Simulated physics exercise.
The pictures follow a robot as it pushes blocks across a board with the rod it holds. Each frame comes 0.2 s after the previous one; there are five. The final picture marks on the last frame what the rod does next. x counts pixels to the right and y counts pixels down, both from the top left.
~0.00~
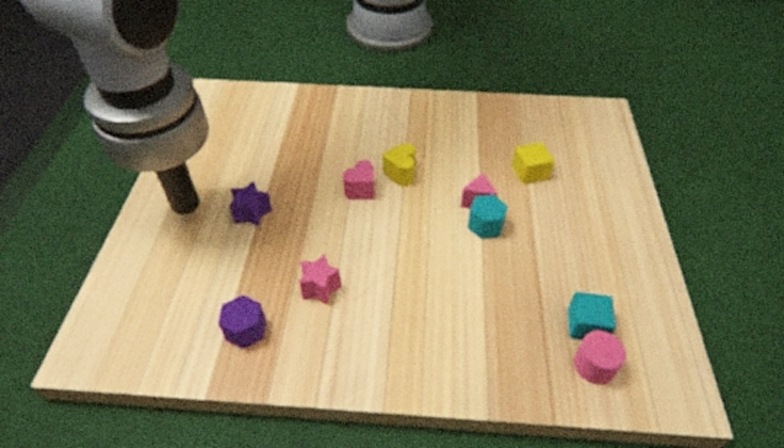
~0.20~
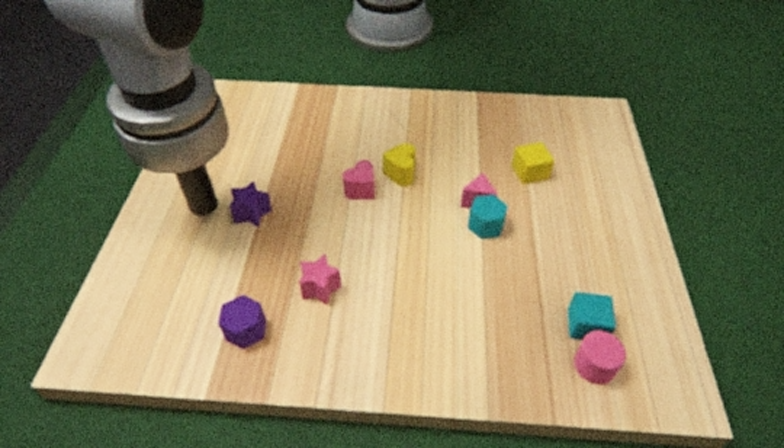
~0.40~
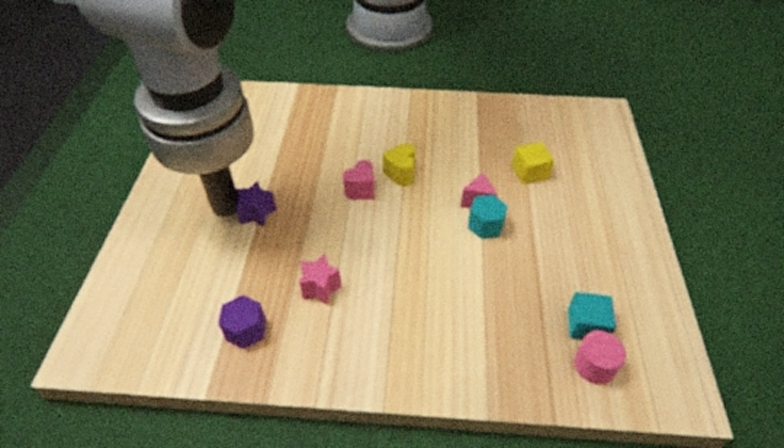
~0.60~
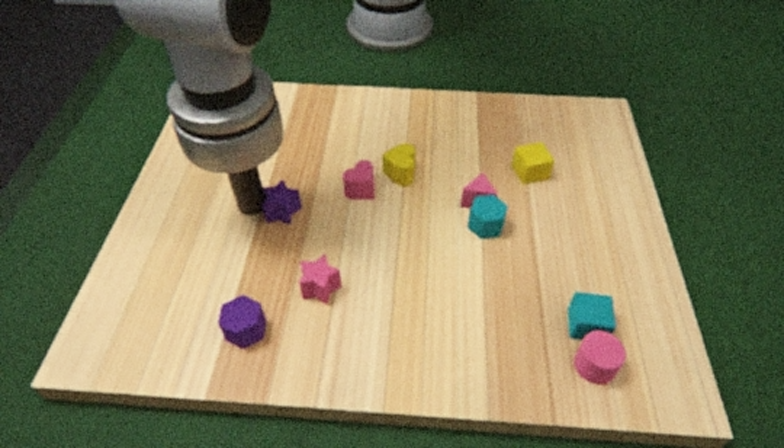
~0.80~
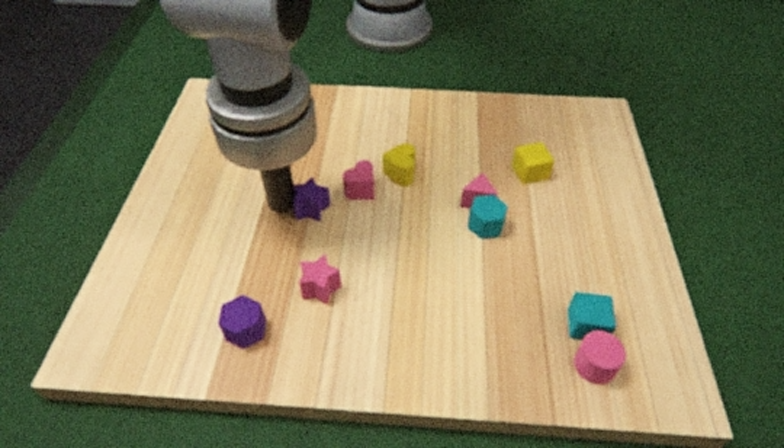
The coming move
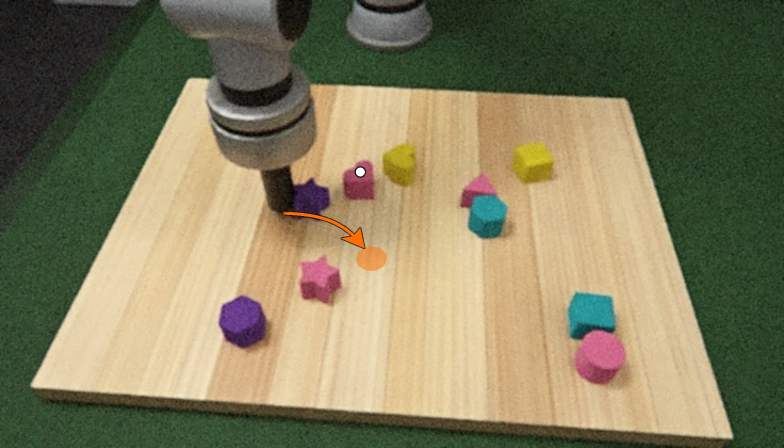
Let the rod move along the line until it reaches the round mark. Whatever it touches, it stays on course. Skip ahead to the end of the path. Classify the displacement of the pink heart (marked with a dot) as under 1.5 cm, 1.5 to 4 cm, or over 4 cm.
Its displacement is below 1.5 cm.
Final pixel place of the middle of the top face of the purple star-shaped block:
The top centre is at (359, 193).
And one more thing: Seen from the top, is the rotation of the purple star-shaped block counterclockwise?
Yes, I think so.
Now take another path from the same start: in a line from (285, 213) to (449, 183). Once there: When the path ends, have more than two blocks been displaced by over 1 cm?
It seems so.
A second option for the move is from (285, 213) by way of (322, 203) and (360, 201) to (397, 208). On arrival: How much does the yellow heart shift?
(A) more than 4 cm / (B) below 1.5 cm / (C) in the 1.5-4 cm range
I choose C.
Path on the board, from (285, 213) through (321, 218) and (351, 233) to (371, 258); the dot is on the pink heart.
The first path, step by step. One third of the way, rod at (320, 208); purple star-shaped block at (344, 189), turned 20° anticlockwise.
Two thirds of the way, rod at (351, 223); purple star-shaped block at (359, 193), turned 50° anticlockwise; pink heart at (364, 170).
At the end, rod at (371, 248); purple star-shaped block at (359, 193), turned 50° anticlockwise; pink star-shaped block in place; pink heart at (364, 170).
